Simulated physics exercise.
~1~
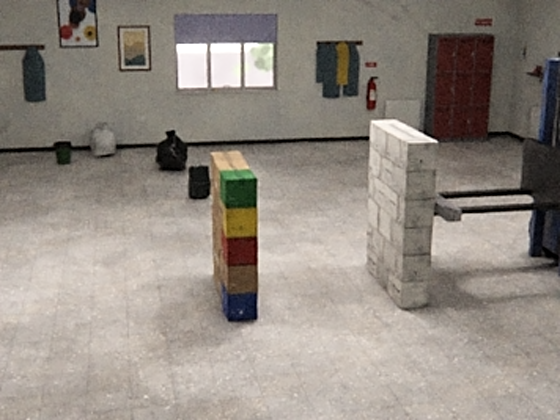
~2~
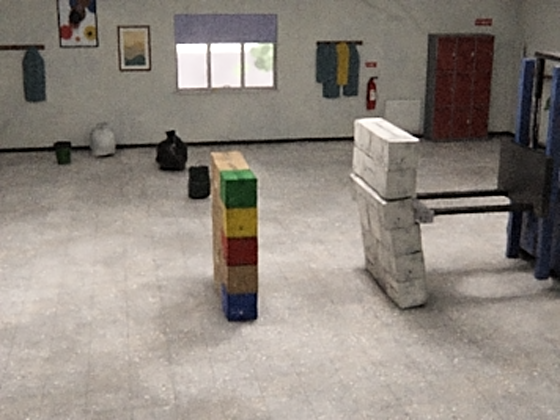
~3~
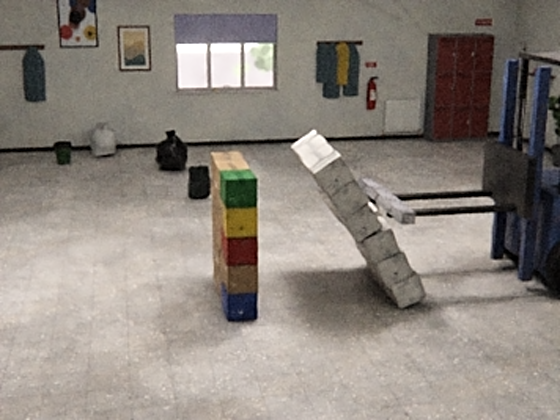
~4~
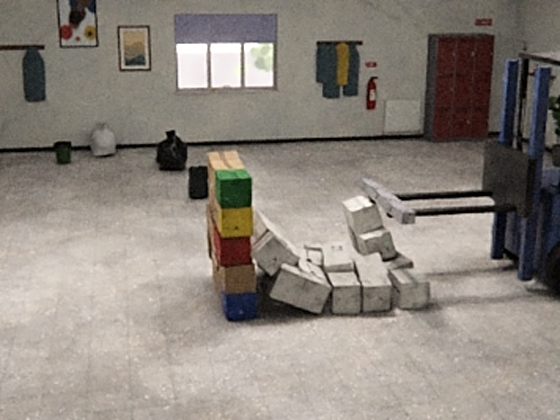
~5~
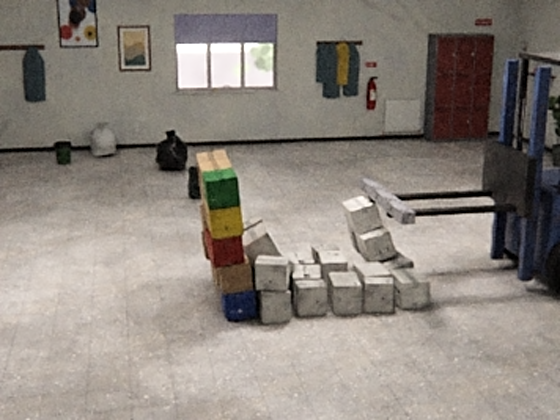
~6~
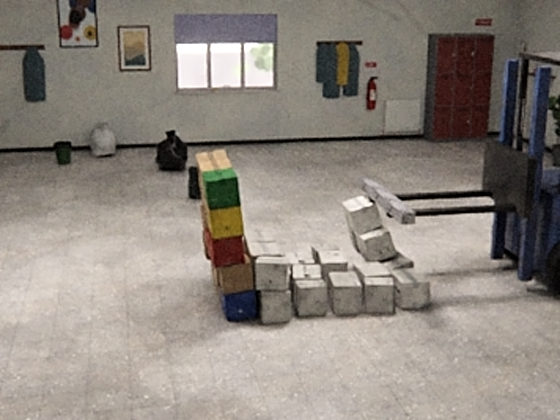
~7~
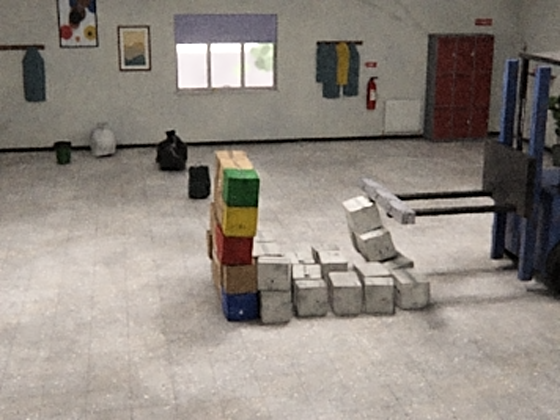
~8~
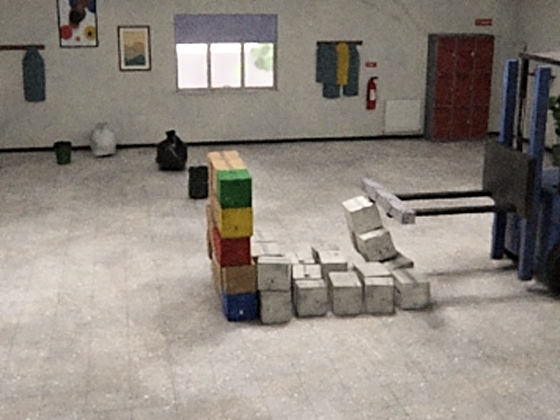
A pale wall of cartons toppled left in a heap when a forklift's beam pushed it over, knocking against the colourful wall, which leaned left, rocked back and stayed standing, with its green, yellow and red cartons still stacked up.
